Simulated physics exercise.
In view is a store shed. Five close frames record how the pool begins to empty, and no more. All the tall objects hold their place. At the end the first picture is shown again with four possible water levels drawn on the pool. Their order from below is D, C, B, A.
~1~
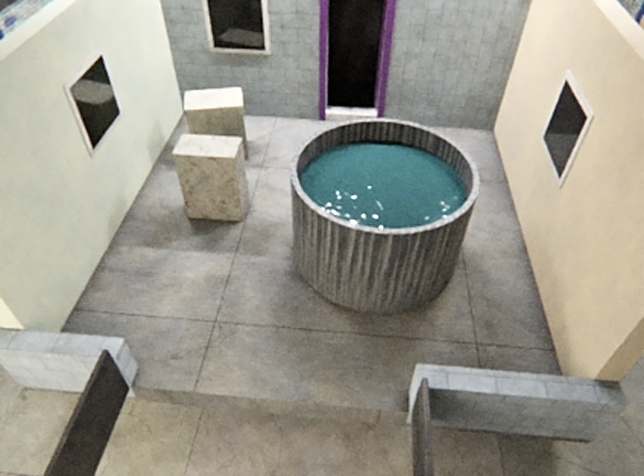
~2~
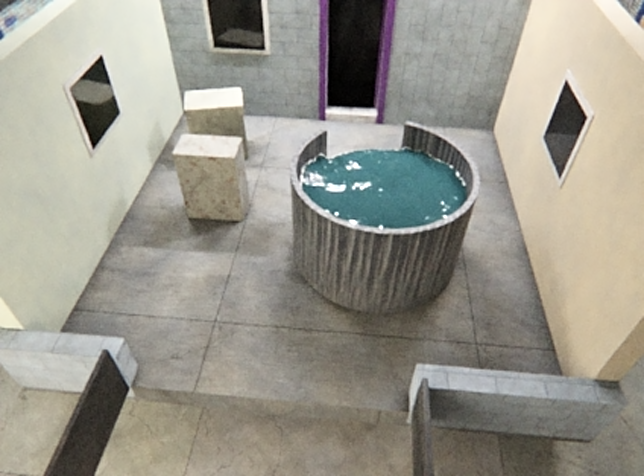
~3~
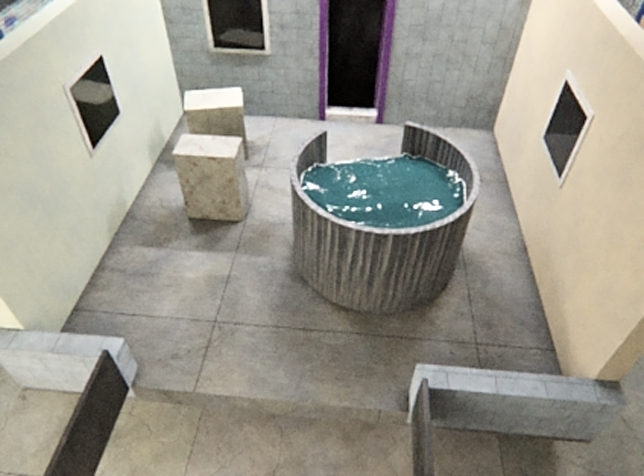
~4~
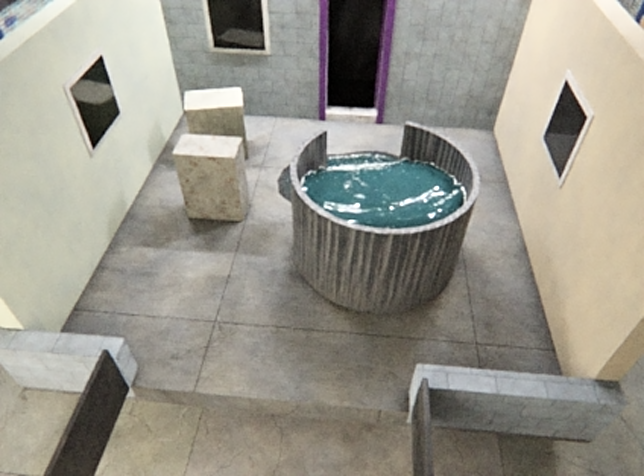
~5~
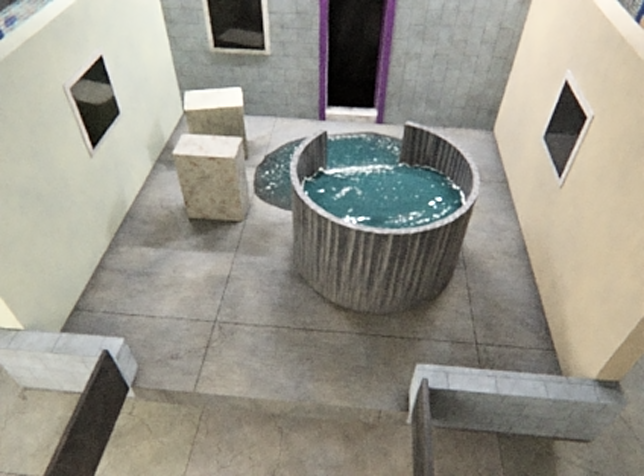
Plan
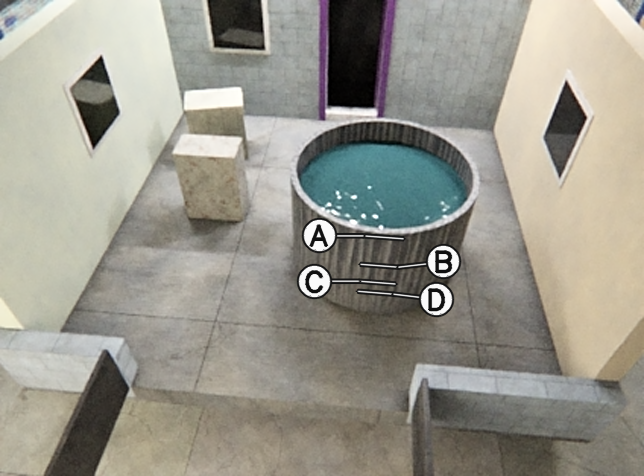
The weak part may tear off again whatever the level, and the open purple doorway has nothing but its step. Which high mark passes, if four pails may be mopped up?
Choose D.
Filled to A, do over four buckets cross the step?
Yes, it does.
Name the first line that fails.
C.
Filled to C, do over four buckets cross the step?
Yes, it does.
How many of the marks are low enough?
One of the four.
In white, A at (383, 237); B at (379, 265); C at (377, 282); D at (375, 292); from the bottom up D, C, B, A.
With A, dozens of bucketfuls pour in.
With B, dozens of bucketfuls pour in.
With C, about 10 bucketfuls get in.
With D, a bucket or two gets in.
